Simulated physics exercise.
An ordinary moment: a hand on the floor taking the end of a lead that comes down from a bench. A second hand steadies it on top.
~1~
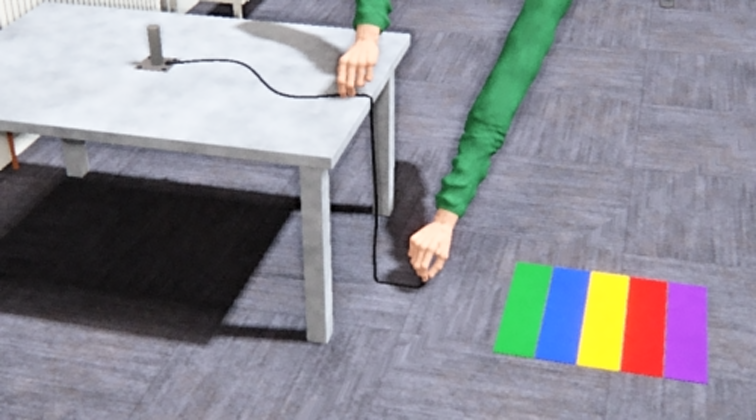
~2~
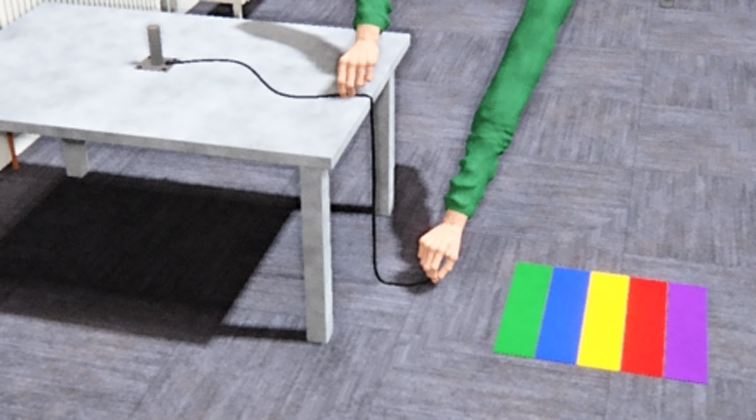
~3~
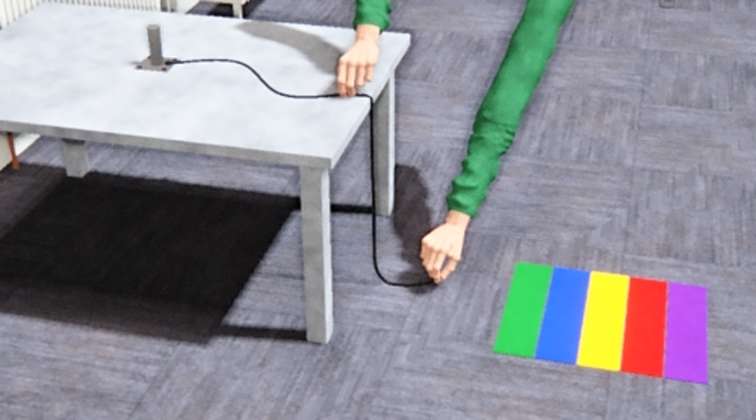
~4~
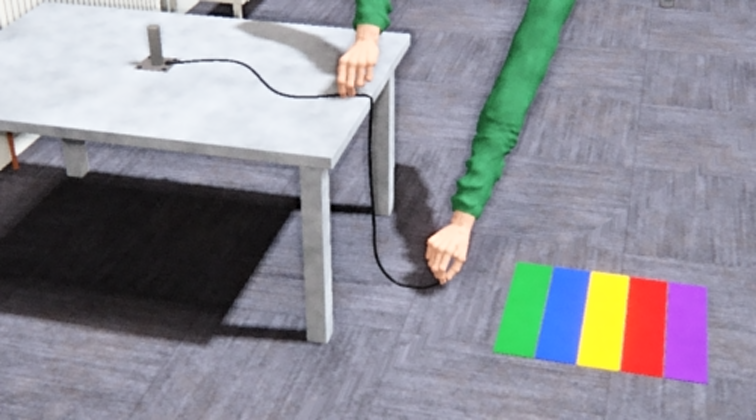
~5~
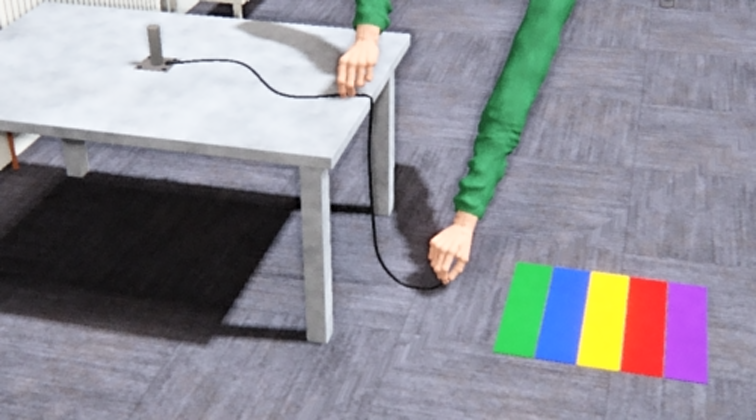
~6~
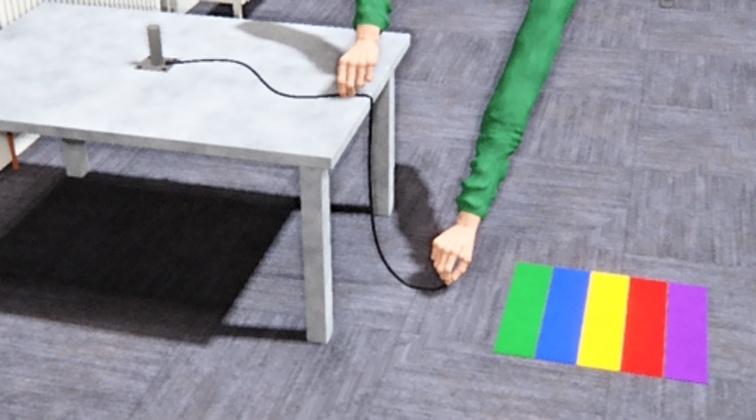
A hand in a green sleeve held the end of a black cord hanging from a grey table and drew it slightly right along the floor, while the other hand stayed at the table's edge.
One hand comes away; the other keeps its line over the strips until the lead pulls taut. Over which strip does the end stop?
It gets as far as the yellow strip.
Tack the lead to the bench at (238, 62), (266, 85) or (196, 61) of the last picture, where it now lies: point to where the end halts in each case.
The places are (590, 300), (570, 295) and (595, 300).
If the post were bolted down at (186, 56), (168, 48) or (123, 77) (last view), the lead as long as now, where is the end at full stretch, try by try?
In that order: (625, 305), (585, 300) and (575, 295).
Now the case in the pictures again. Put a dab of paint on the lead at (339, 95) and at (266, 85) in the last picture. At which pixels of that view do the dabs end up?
The first at (375, 103), the second at (293, 84).
A little later, end near (522, 289); over green.
Next, end near (573, 296); over blue.
When it is tight, end near (603, 300); over yellow. The yellow one.
